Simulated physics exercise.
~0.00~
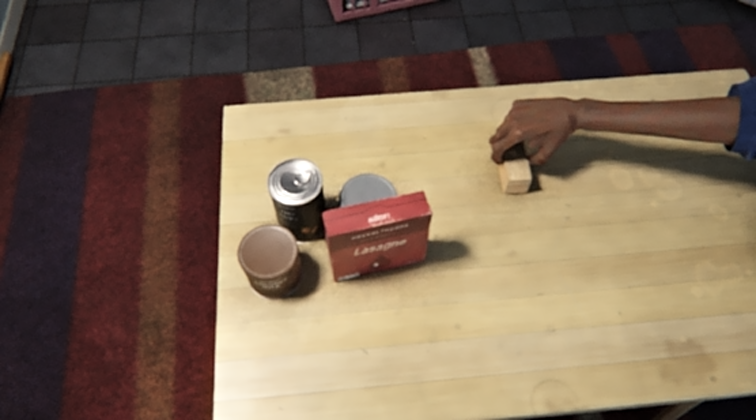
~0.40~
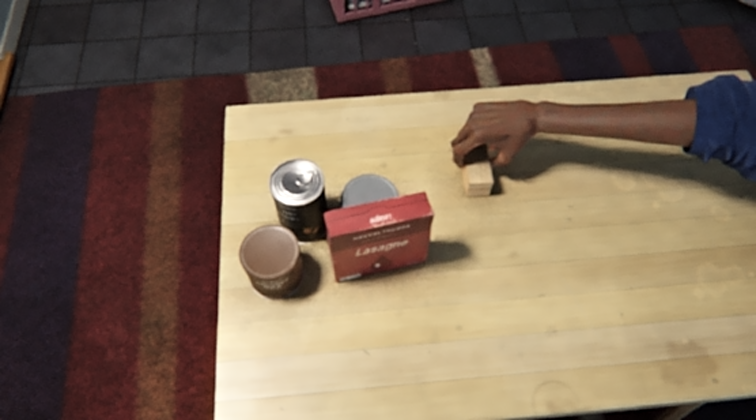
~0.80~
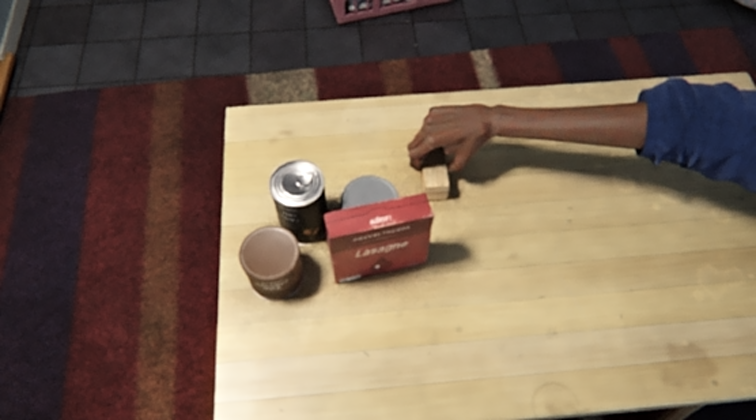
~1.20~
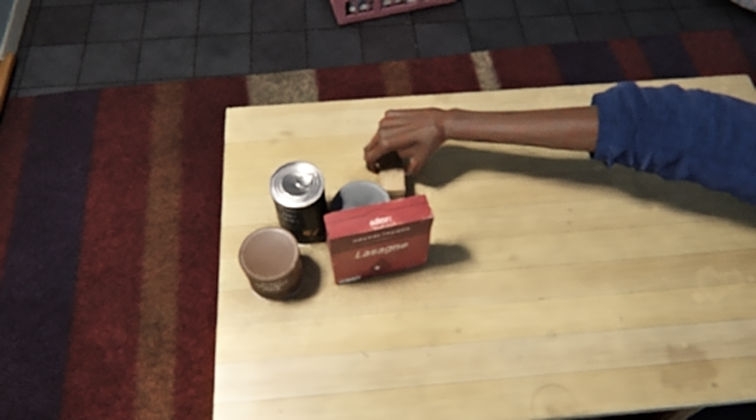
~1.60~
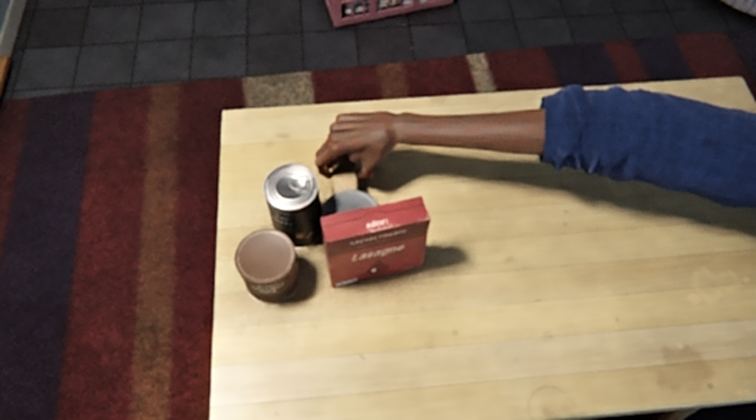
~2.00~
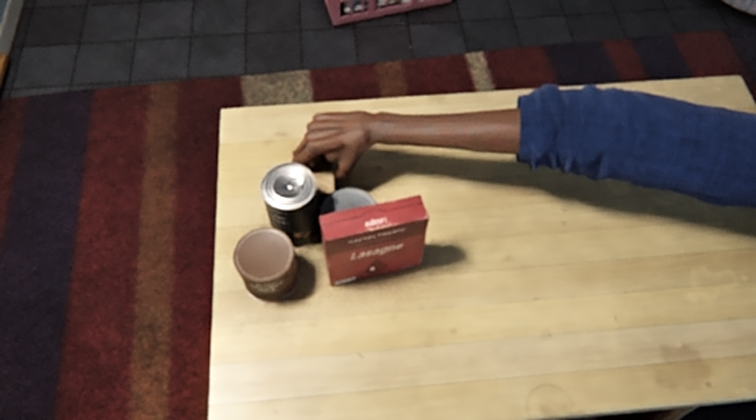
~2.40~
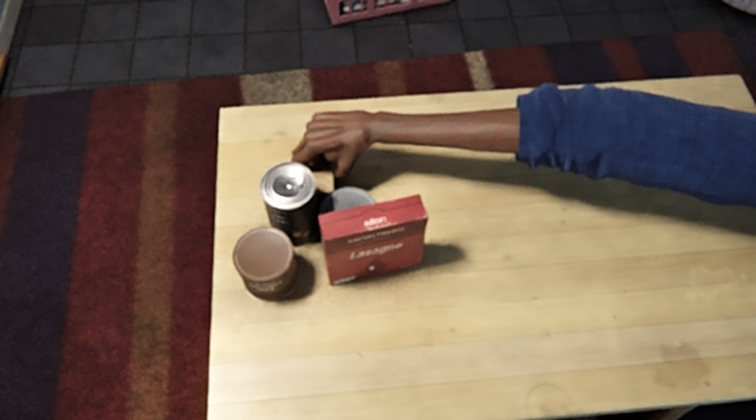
A hand slides a small block left across the table, nudging a grey tub slightly.
